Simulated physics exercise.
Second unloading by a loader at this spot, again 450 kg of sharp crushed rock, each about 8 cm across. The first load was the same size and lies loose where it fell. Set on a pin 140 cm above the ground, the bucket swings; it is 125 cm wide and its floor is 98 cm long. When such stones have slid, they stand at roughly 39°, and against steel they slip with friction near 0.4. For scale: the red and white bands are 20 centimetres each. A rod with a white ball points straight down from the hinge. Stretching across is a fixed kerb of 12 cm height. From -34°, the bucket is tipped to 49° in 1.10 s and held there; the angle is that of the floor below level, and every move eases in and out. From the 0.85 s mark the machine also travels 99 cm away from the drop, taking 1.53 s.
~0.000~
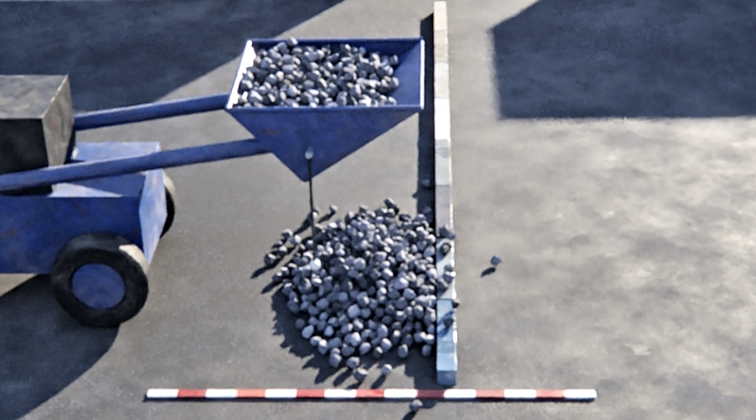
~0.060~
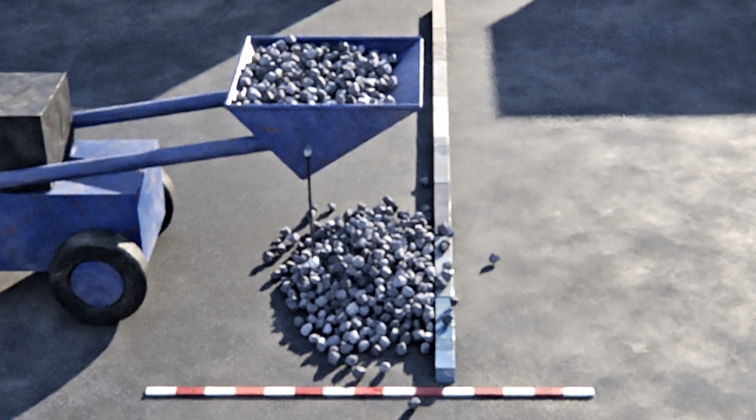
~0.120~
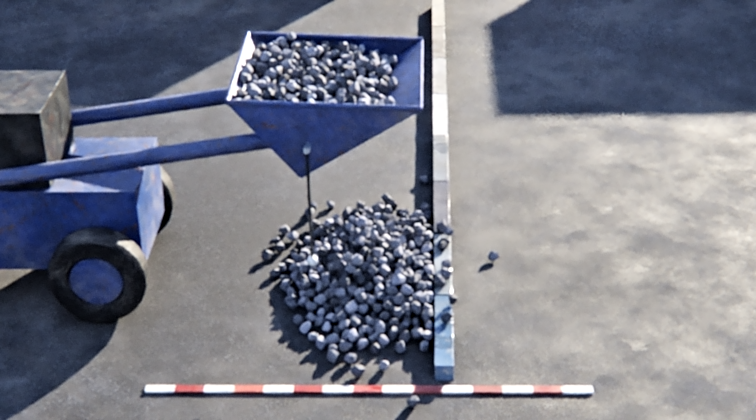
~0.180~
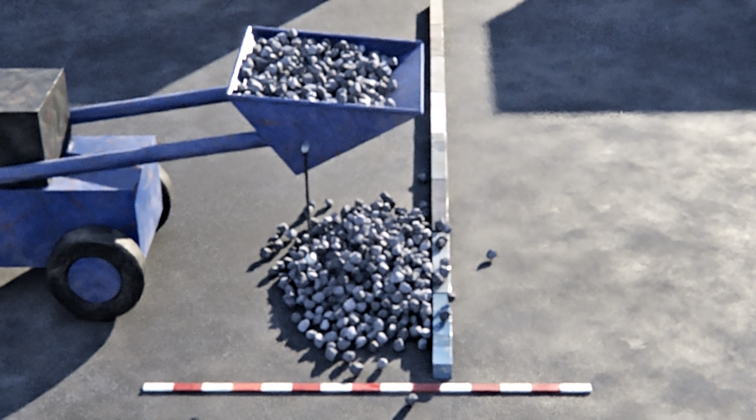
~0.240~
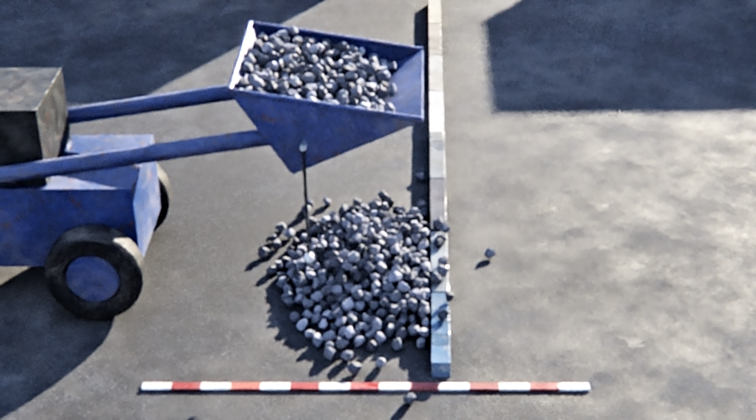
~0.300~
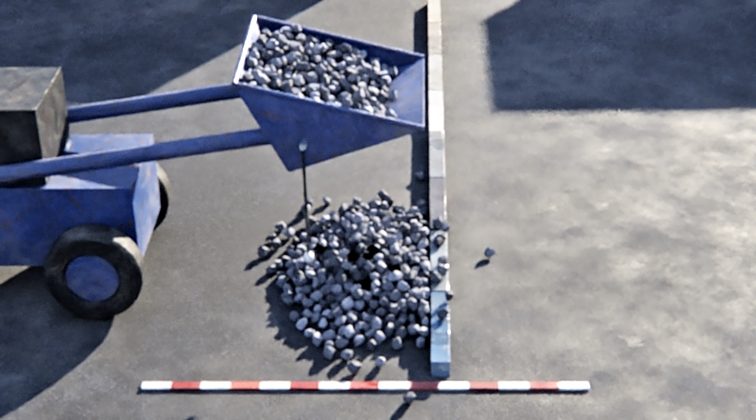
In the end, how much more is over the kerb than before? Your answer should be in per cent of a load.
By the end about 20 per cent more lies there.
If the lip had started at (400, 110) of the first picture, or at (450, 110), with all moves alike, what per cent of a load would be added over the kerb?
First place about 10 %, second about 40 %.
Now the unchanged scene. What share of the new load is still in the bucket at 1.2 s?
Still inside: Some 40 %.
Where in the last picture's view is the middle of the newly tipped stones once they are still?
Around (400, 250).
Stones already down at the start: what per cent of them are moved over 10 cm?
Estimate: 5 %, roughly.
After 0.8 s the floor is at 36°; in per cent of one load, 100 in the bucket, 100 on this side of the kerb; the foremost stones are at (449, 262).
After 1.2 s the floor is at 49°; in per cent of one load, 40 in the bucket, 160 on this side of the kerb; the foremost stones are at (450, 259).
After 2.8 s the floor is at 49°; in per cent of one load, 0 in the bucket, 180 on this side of the kerb, 20 over the kerb; the foremost stones are at (558, 302).
After 5.6 s the floor is at 49°; in per cent of one load, 0 in the bucket, 180 on this side of the kerb, 20 over the kerb; the foremost stones are at (558, 302). Net gain over the kerb, 20.
